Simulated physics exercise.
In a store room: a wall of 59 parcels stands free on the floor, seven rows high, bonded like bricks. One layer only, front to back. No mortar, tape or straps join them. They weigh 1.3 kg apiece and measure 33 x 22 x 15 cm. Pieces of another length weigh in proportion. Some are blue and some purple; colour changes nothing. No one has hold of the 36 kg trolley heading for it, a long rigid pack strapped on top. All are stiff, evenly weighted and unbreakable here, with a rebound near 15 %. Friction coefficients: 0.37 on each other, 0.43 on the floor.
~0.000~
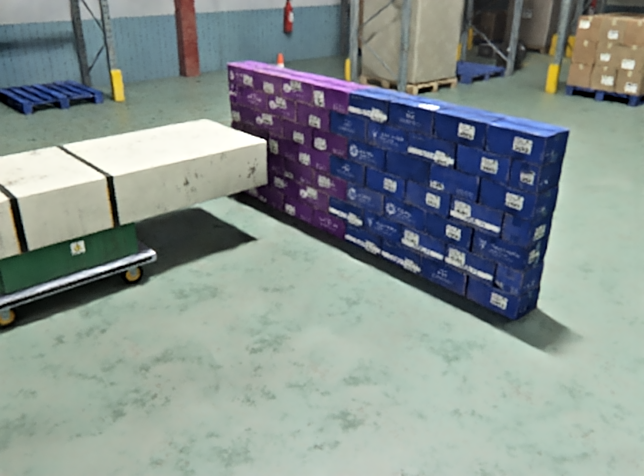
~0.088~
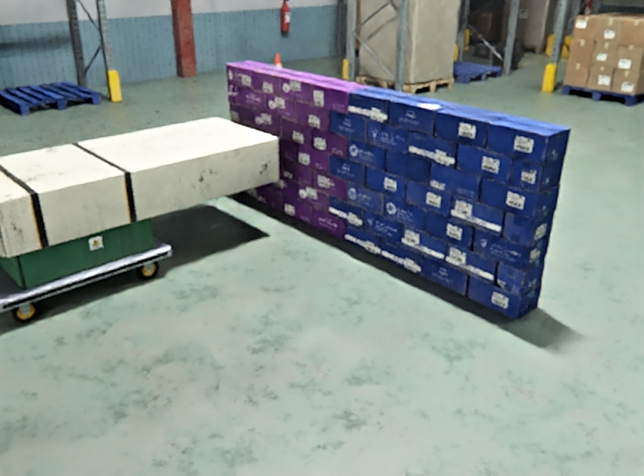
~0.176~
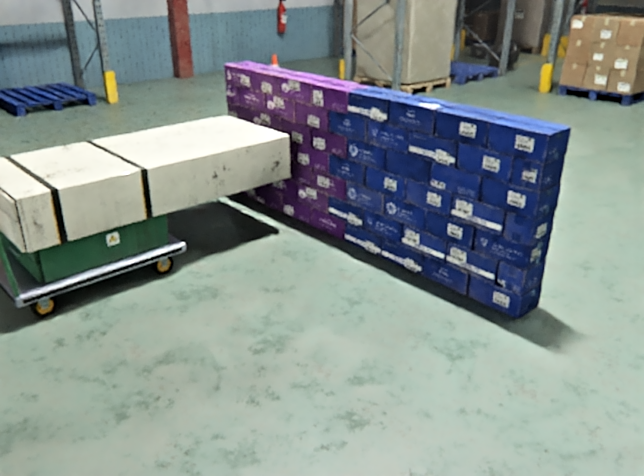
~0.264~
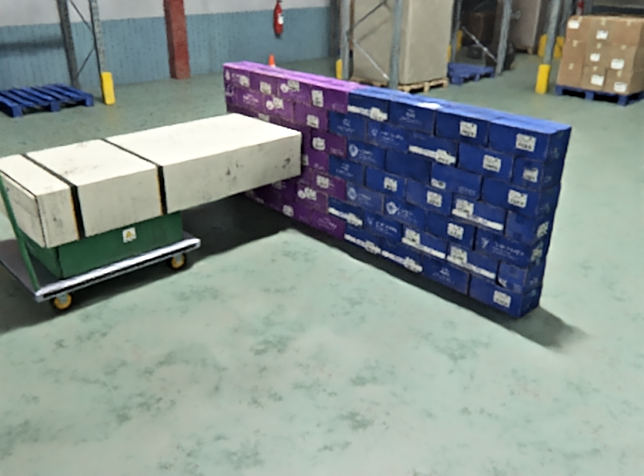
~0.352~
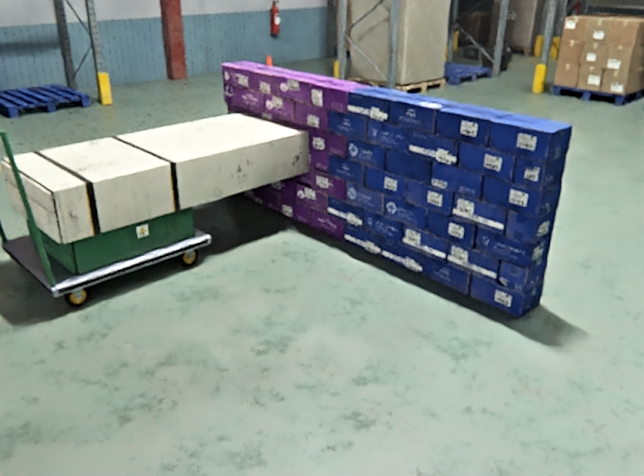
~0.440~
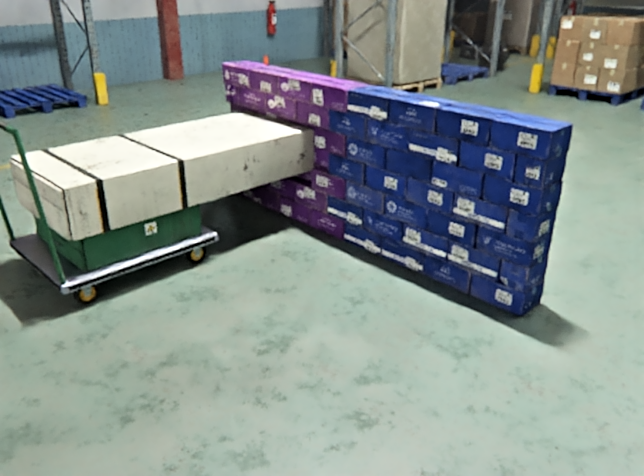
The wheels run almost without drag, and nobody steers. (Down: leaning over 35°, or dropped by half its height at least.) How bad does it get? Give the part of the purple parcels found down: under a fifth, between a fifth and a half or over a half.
It comes to over a half.
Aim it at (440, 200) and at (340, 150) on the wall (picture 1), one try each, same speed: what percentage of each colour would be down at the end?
Purple 0 then 30, blue 70 then 30 per cent.
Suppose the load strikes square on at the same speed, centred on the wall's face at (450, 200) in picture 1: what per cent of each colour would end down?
Then purple 0, blue 70 per cent.
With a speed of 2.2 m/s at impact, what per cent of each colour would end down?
Then purple 50, blue 0 per cent.
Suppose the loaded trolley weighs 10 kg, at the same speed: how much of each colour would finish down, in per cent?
In that case purple 0, blue 0 per cent.
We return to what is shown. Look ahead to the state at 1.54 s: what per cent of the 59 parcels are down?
By then 40 per cent.
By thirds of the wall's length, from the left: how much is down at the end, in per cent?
In per cent: Left 90, middle 40, right 0.
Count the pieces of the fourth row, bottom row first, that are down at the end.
4 from that row.
After 0.80 s, load 16 cm past the wall's line, still rolling; none of the 28 purple parcels down (0 of 59 in all colours); top purple parcel leaning 11°.
After 1.20 s, load 17 cm past the wall's line, stopped; 21 of the 28 purple parcels down (23 of 59 in all colours); top purple parcel leaning 41°, 16 cm lower.
After 1.54 s, load 17 cm past the wall's line, stopped; 22 of the 28 purple parcels down (24 of 59 in all colours); top purple parcel on its side.
At rest (2.4 s), load 17 cm past the wall's line, stopped; 22 of the 28 purple parcels down (24 of 59 in all colours); top purple parcel upside down; top blue parcel unmoved. That is 79 per cent. As the last picture would show them, middles, top purple parcel near (427, 157), top blue parcel near (530, 135).
